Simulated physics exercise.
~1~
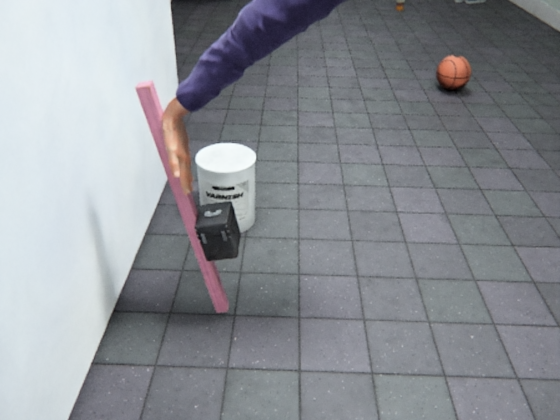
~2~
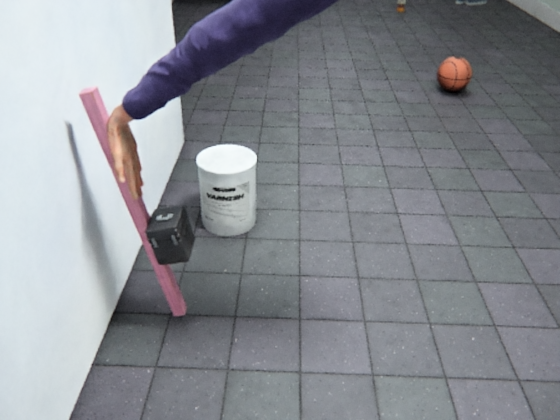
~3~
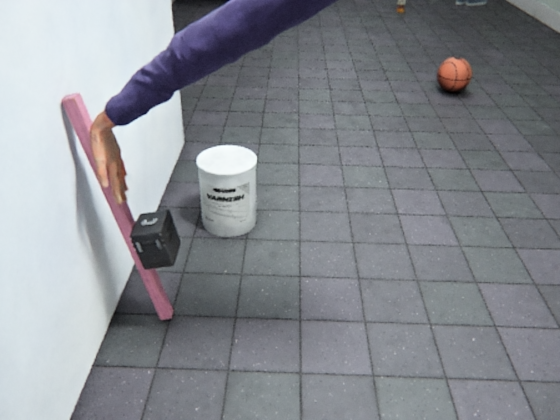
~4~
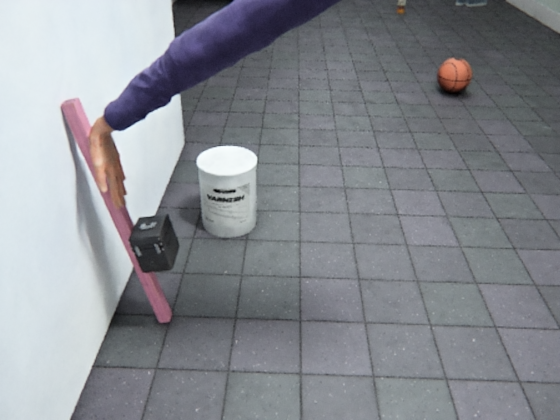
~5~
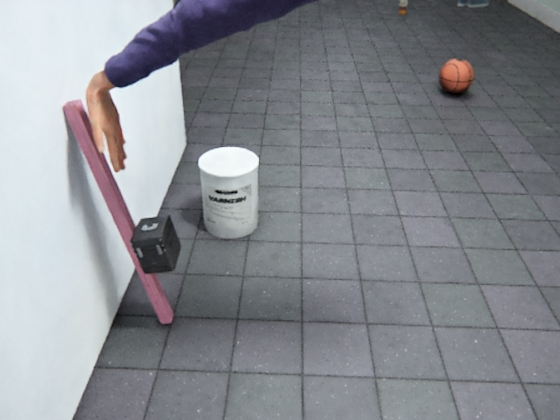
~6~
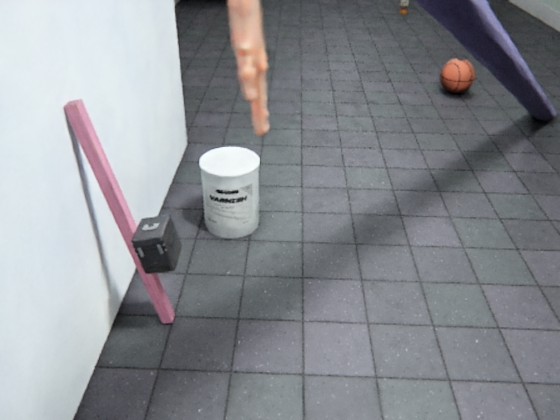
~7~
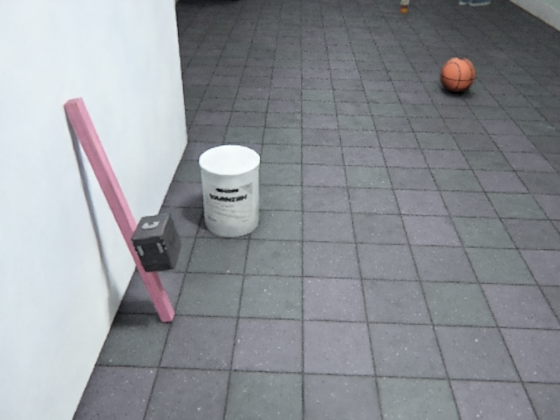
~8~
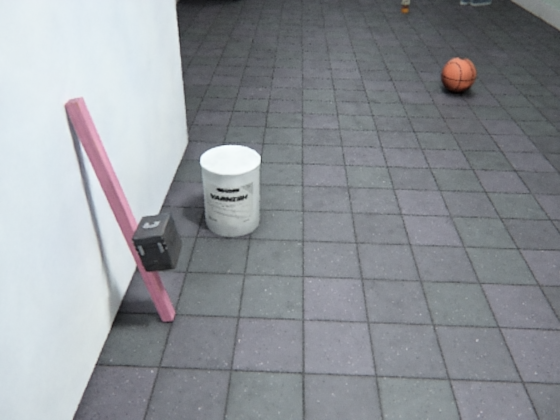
An arm in a purple sleeve holds a pink pole, with a small black box attached low on its side, above a grey tiled floor seen from slightly overhead. A white wall rises on the left, a white pail with dark lettering stands near the middle, and an orange basketball rests at the upper right. The hand moves the pole left until its top leans against the wall. It steadies it briefly, then the fingers let go and the arm draws back out of view. The pole stays leaning, and the pail remains in place.
